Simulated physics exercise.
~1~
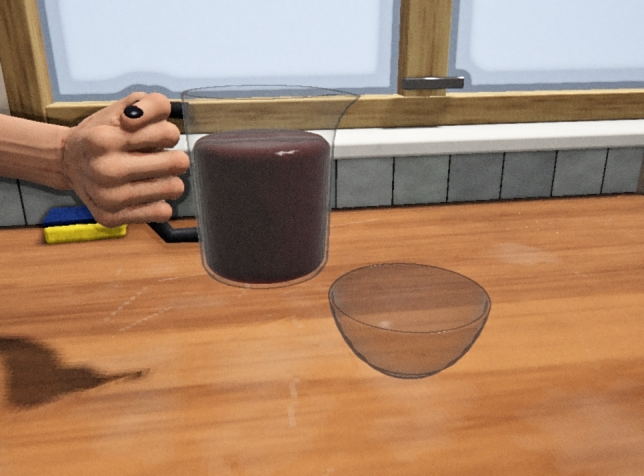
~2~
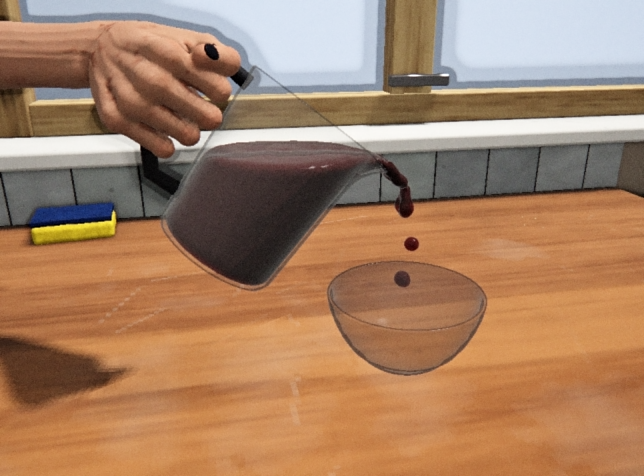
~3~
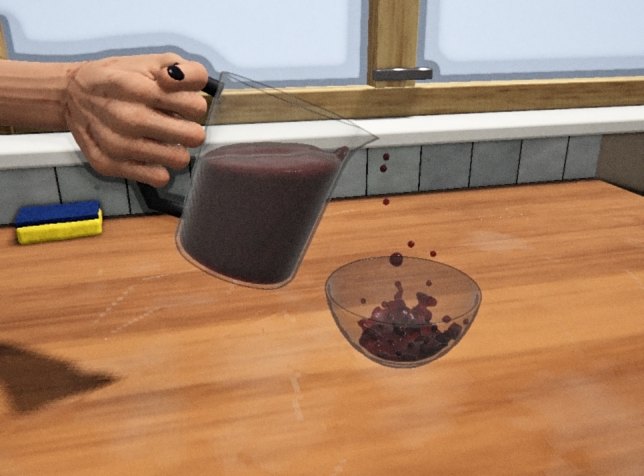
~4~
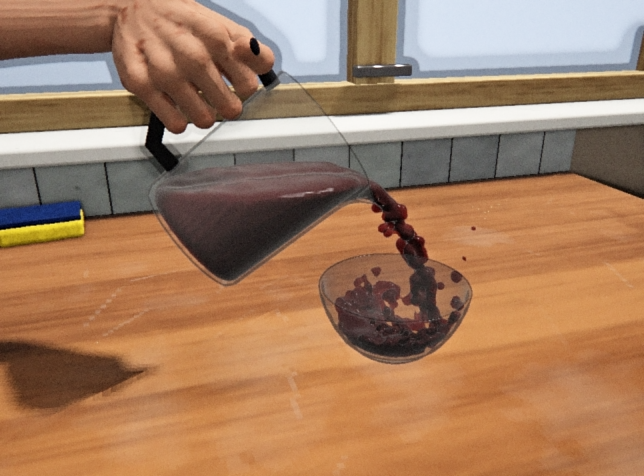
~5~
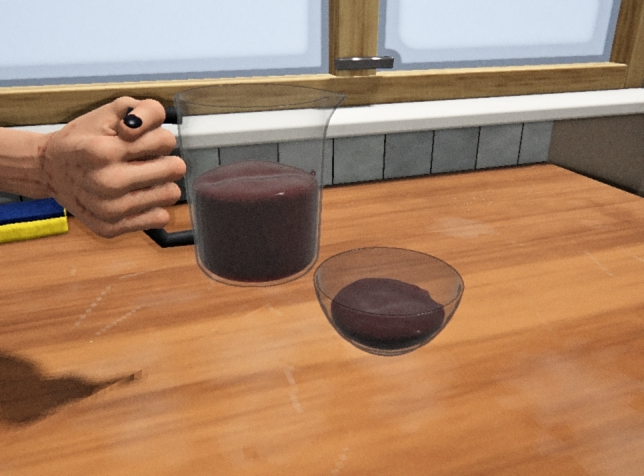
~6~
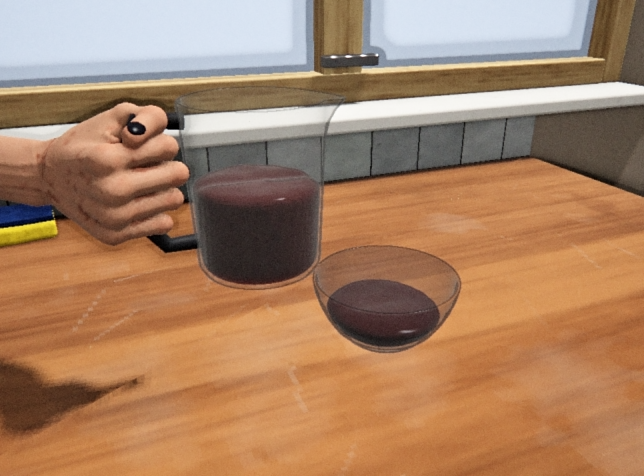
A hand tilting a clear pitcher twice, pouring dark red wine into a glass bowl, then holding the partly emptied pitcher level.
